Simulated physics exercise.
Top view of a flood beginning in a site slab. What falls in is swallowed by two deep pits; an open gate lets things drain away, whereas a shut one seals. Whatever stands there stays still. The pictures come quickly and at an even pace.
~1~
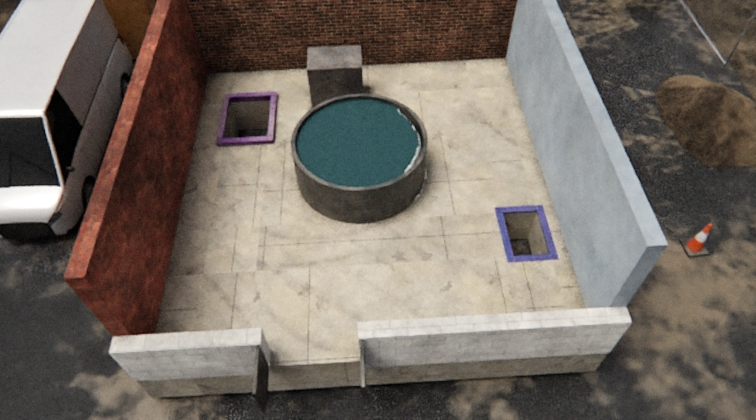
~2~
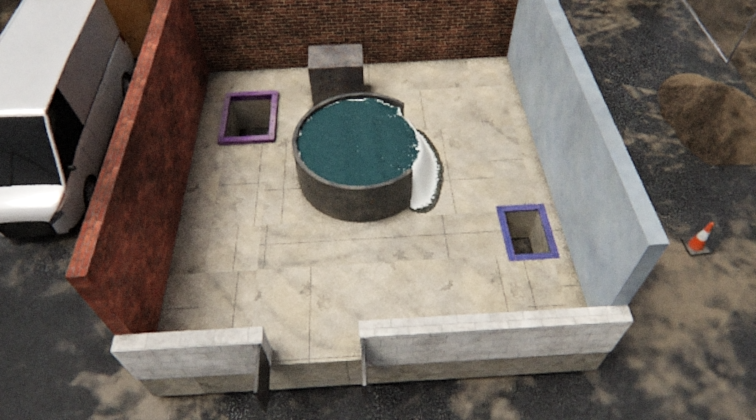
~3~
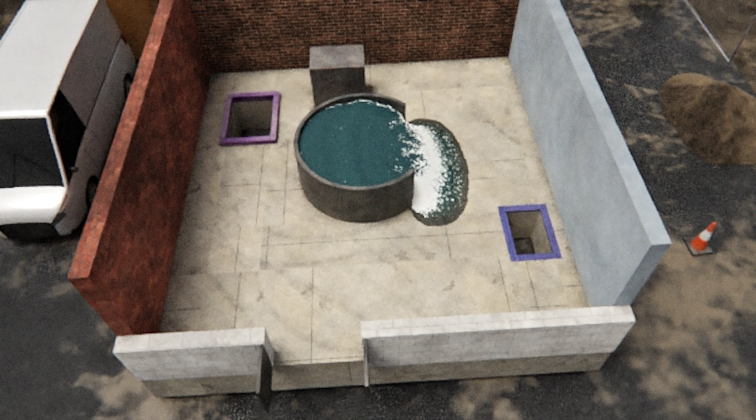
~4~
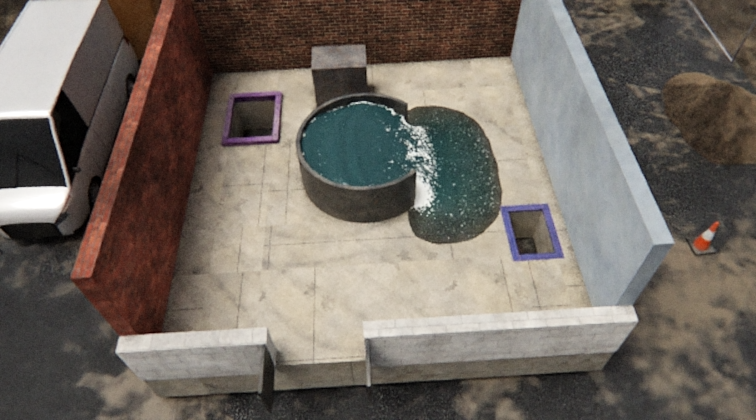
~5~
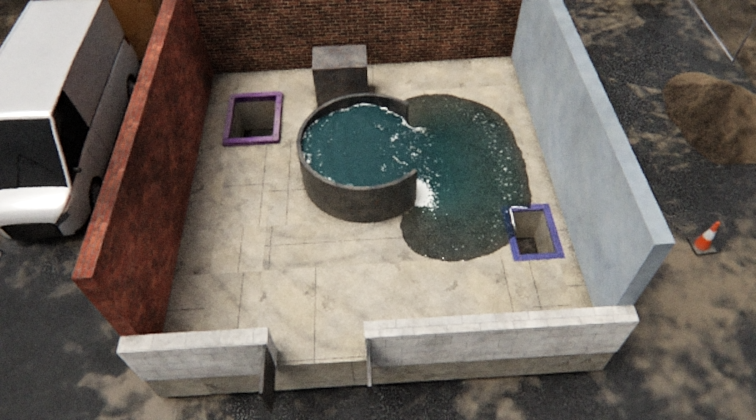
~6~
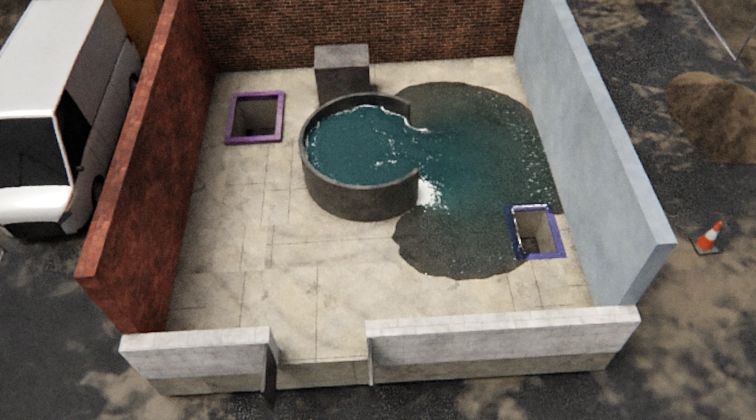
Water burst from the right side of a round pool and spread in a widening dark sheet across the pale slab, reaching the blue-framed pit while the purple-framed one on the left stayed dry.
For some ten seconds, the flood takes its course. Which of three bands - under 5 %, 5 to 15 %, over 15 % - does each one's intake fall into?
In the end the gate fails to reach five per cent. The blue pit passes fifteen per cent. The purple pit fails to reach five per cent.
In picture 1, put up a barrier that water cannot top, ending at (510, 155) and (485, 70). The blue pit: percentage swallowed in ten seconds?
Share for blue - 40 in a hundred.
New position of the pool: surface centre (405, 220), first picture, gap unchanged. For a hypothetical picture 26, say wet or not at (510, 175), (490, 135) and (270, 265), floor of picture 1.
Checking the three spots, I get swamped, swamped, high and dry.
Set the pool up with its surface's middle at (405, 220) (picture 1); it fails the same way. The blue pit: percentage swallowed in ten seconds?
Within ten seconds, 60 percent of the total ends up in the blue pit.
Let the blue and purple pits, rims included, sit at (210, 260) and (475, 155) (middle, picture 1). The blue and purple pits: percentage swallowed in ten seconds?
Blue 8 %; purple 35 %.
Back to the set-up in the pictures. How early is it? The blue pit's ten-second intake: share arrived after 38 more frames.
About 85 per cent.
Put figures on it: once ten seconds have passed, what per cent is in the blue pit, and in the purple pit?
Near 36 in a hundred, followed by near 0 in a hundred.
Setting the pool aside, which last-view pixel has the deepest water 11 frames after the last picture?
(514, 57).
A moment on, water covers 35 % of the floor; the gate 0 %, the blue pit 4 %, the purple pit 0 %.
Next, water covers 35 % of the floor; the gate 0 %, the blue pit 12 %, the purple pit 0 %.
Then, water covers 50 % of the floor; the gate 0 %, the blue pit 22 %, the purple pit 0 %.
Later, water covers 80 % of the floor; the gate 0 %, the blue pit 30 %, the purple pit 0 %.
In the end, water covers 95 % of the floor; the gate 0 %, the blue pit 36 %, the purple pit 0 %.
